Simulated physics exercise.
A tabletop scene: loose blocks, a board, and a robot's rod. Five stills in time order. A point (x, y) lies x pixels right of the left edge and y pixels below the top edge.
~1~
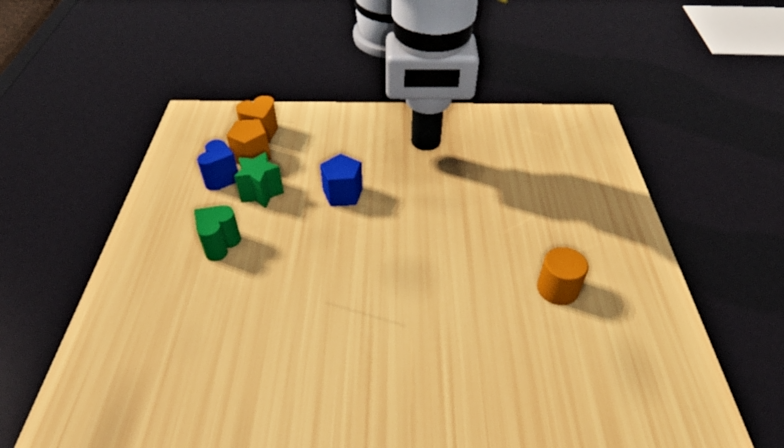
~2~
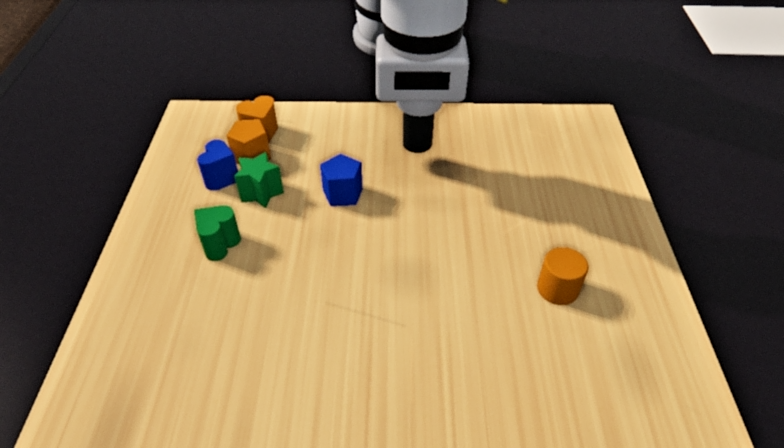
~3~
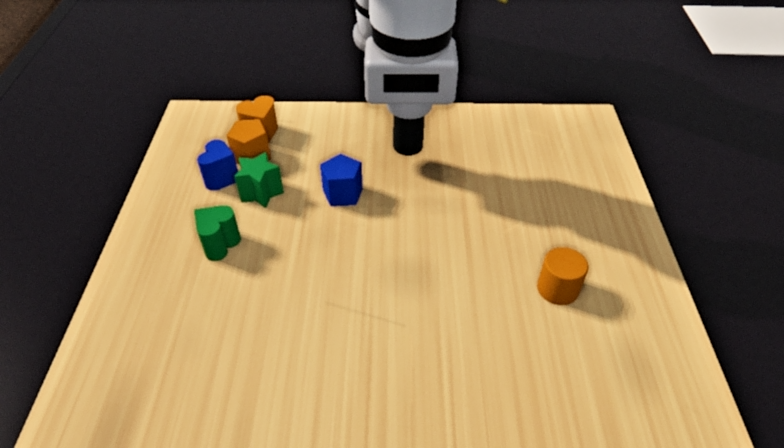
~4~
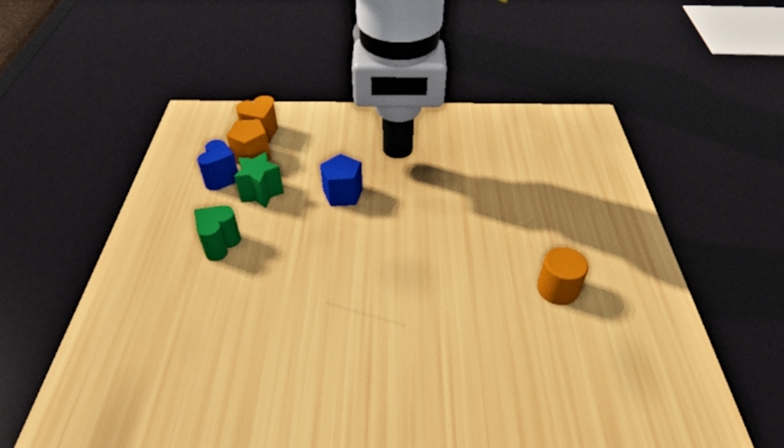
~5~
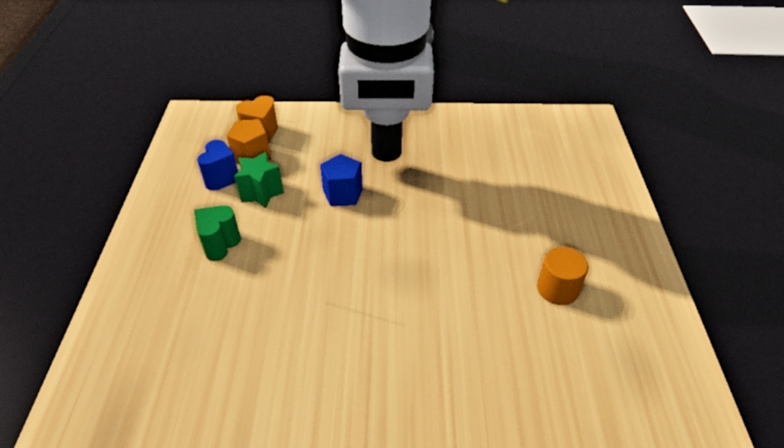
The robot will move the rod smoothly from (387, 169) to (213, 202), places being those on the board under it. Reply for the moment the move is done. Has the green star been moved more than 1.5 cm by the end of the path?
Yes, it checks out.
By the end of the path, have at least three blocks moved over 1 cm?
The answer is no.
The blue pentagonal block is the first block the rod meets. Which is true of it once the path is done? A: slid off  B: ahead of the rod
Letter A.
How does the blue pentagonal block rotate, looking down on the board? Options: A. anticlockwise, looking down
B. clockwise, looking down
My pick is A.
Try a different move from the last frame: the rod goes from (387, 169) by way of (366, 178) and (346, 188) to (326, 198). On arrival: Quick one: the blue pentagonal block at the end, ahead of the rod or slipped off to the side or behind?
Carried ahead at the end.
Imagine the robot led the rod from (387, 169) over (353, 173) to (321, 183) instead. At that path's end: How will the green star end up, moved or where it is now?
Undisturbed, or as good as.
On the path given first. One third of the way, rod at (329, 163); blue pentagonal block at (324, 176), turned 45° anticlockwise.
Two thirds of the way, rod at (270, 173); green star at (237, 171), turned 15° clockwise; blue pentagonal block at (320, 178), turned 55° anticlockwise.
At the end, rod at (208, 185); blue heart block in place; green star at (173, 184), turned 10° clockwise; blue pentagonal block at (320, 178), turned 55° anticlockwise.
